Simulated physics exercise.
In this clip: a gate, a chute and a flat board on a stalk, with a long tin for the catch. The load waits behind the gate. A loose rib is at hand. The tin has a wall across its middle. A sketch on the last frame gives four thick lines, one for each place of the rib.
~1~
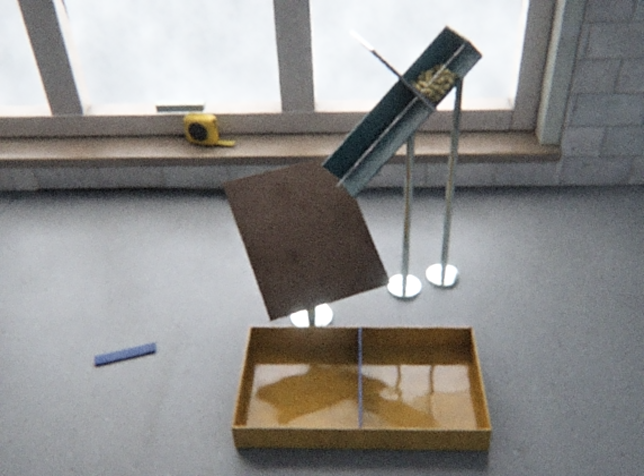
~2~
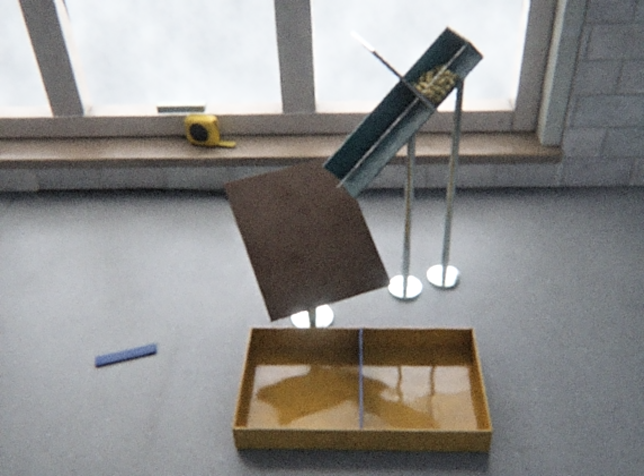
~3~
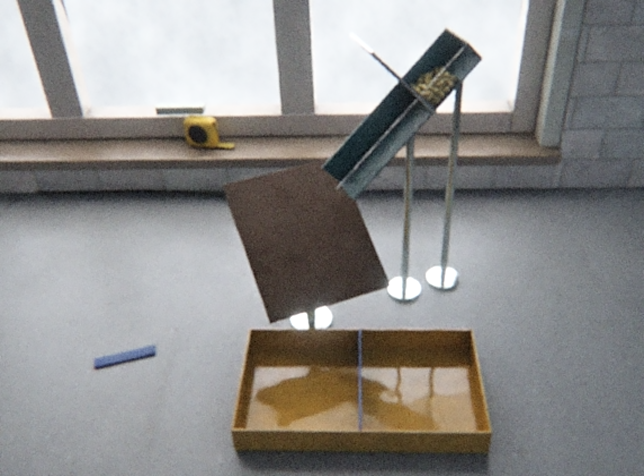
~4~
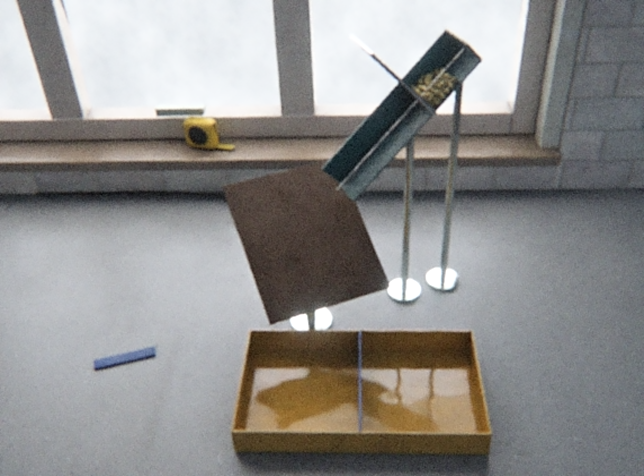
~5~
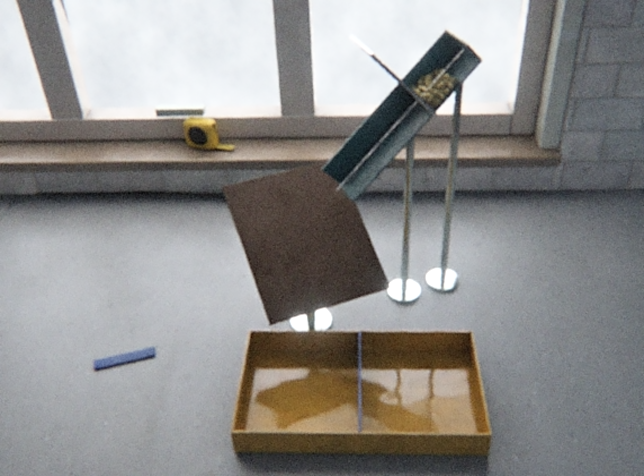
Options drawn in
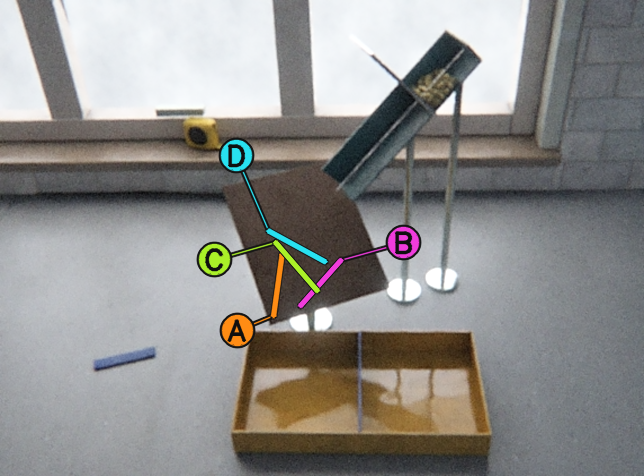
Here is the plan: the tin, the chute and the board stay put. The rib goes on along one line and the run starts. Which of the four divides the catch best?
Take C.
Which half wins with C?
More lands on the right.
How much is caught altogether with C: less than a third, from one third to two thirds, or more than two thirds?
It is more than two thirds.
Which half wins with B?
Left.
On the marked copy, line A from (282, 254) to (273, 315); line B from (340, 260) to (300, 305); line C from (275, 242) to (317, 290); line D from (268, 231) to (325, 261).
Choosing A, of what is caught, all but a few in the left half, a small share in the right.
Choosing B, of what is caught, all but a few in the left half, only a few in the right.
Choosing C, of what is caught, close to a third in the left half, close to two thirds in the right.
Choosing D, of what is caught, a small share in the left half, the bulk in the right.
